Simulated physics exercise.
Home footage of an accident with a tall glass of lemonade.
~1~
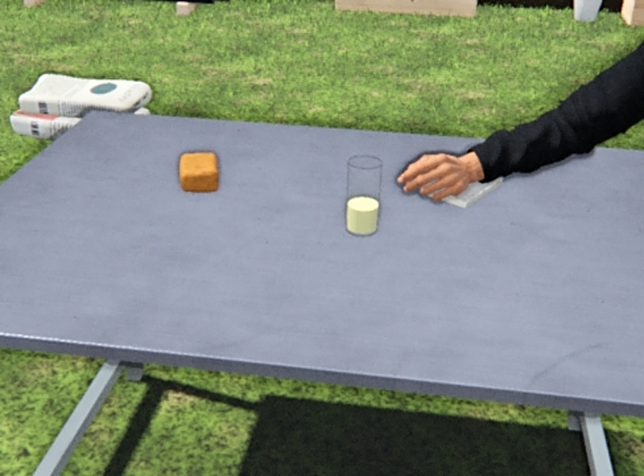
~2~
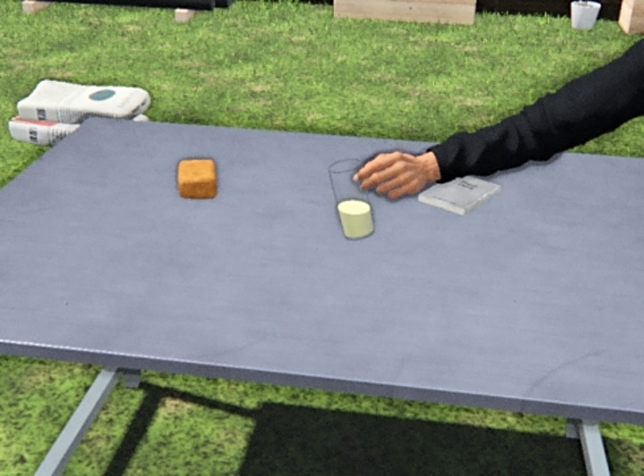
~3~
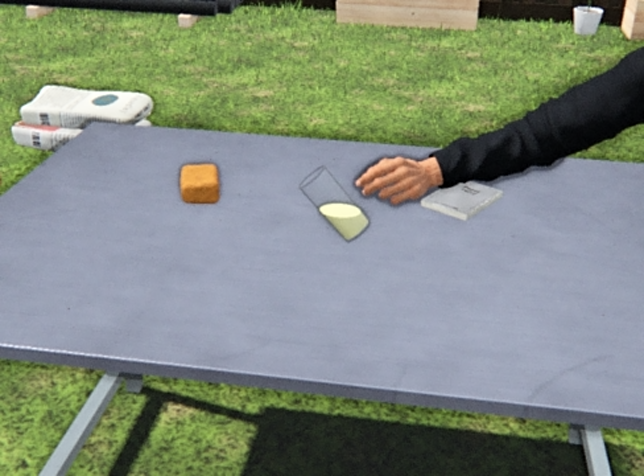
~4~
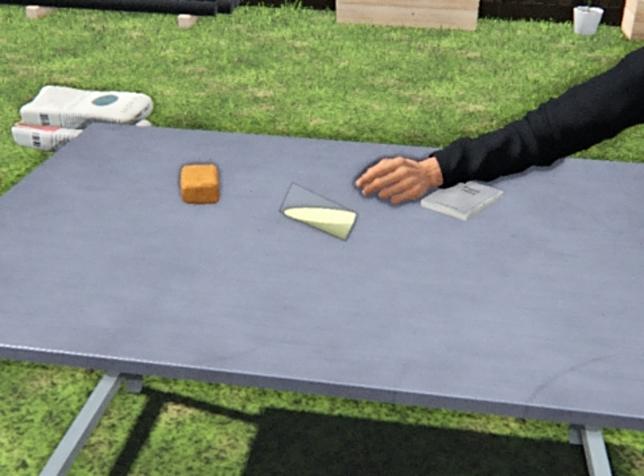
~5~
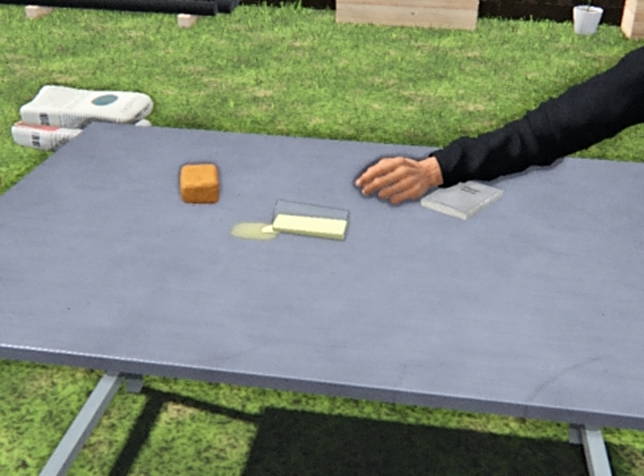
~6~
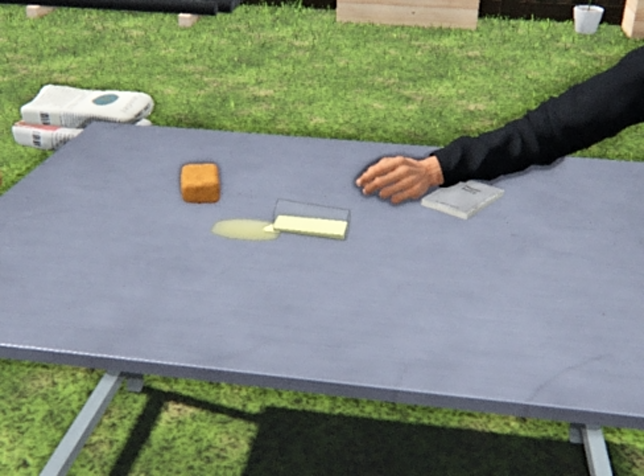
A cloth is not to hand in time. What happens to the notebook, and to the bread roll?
Outcome: I expect the notebook will be left dry; I expect the bread roll will be left wet.
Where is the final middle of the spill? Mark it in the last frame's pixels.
In the last view, its middle sits roughly at (160, 222).
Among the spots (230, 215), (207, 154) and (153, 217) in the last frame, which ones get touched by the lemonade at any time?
Well, in sequence: Spilled on, spill-free, spilled on.
Next, the puddle covers about as much as a plate; the notebook is clear of it; the bread roll is in it.
After that, the puddle covers about as much as a tray; the notebook is clear of it; the bread roll is in it.
Finally, the puddle covers about as much as a tray; the notebook is clear of it; the bread roll is in it.
